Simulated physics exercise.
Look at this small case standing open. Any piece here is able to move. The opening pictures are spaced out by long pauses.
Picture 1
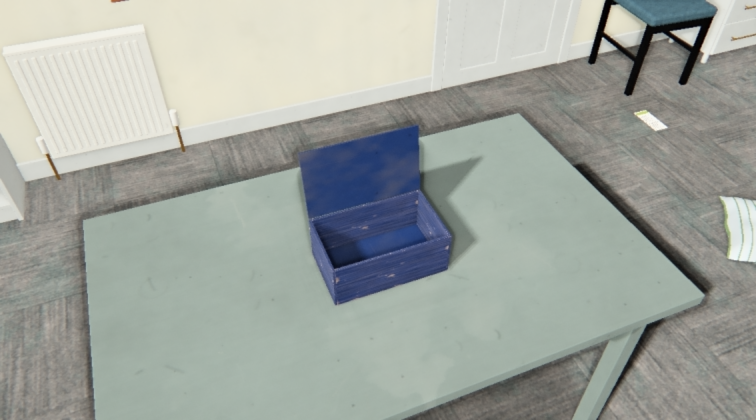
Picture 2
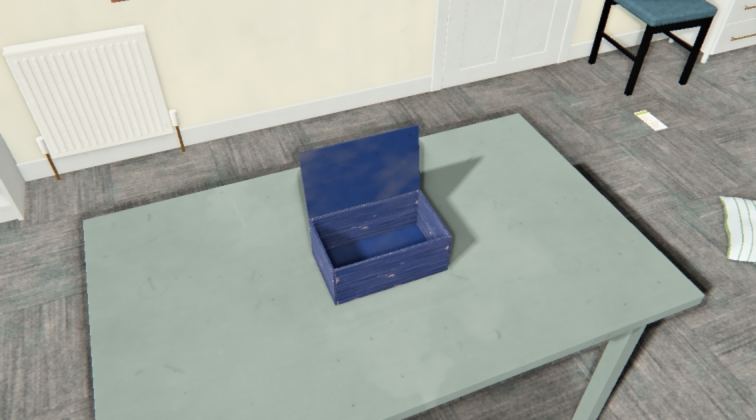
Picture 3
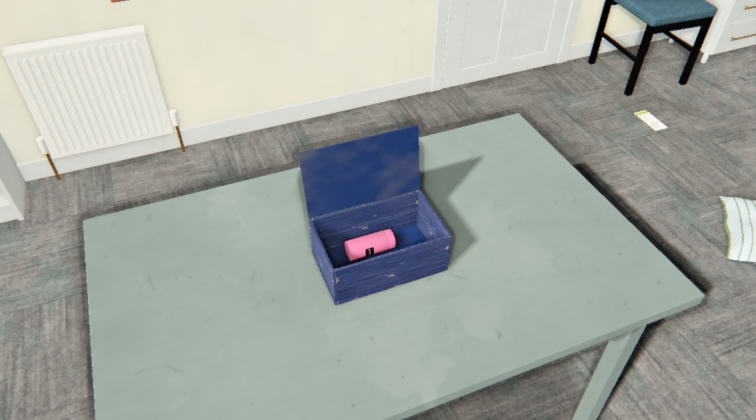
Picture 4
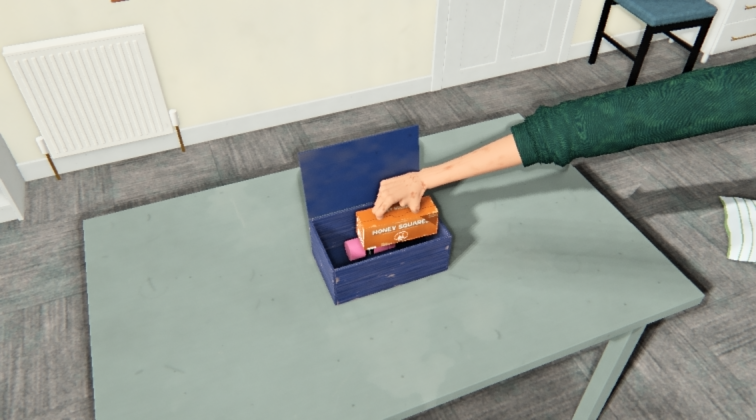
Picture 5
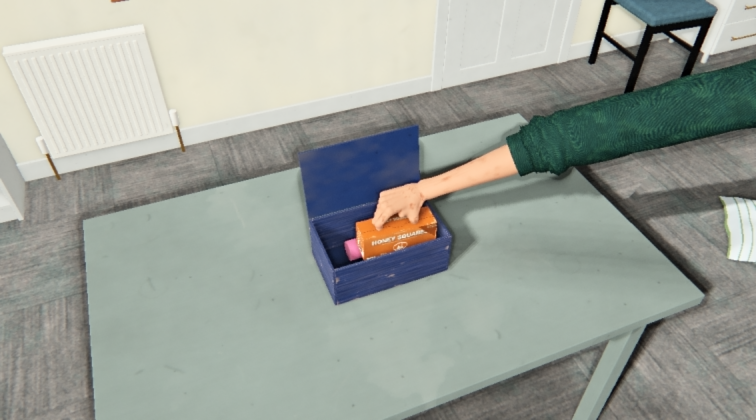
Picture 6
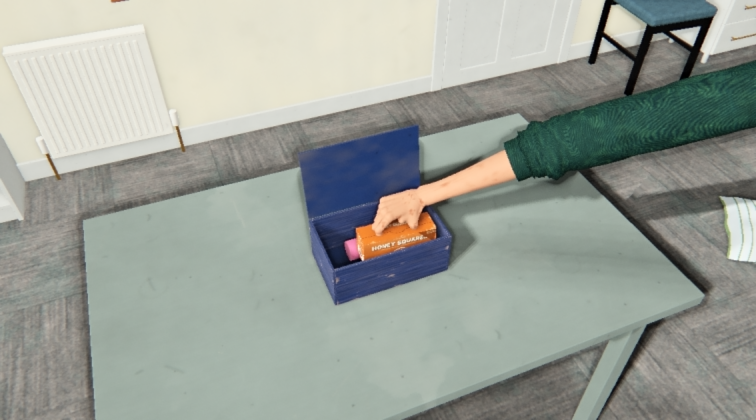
A hand lowers an orange carton into the open blue box, beside a pink shaker.
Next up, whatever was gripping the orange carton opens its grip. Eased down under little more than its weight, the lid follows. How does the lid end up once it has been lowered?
Fully shut.
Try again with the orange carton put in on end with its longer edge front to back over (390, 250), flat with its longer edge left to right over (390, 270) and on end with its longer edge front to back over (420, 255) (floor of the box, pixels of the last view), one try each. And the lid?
Trial 1: Lid propped open. Trial 2: Lid fully lowered. Trial 3: Lid propped open.
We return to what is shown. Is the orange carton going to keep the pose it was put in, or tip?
Simply put, the orange carton remains unturned.
Then, 1.00 s on from there, lid starting down; orange carton shifted a little near (395, 255).
Then, 1.70 s on from there, lid 54° above the rim; orange carton shifted a little near (395, 255); pink shaker shifted a little.
Then, 2.20 s on from there, lid 17° above the rim; orange carton shifted a little near (395, 255); pink shaker shifted a little.
In the end, lid shut; moved from the start, orange carton; pink shaker unmoved. At the end, from the last picture's camera, orange carton near (395, 255).
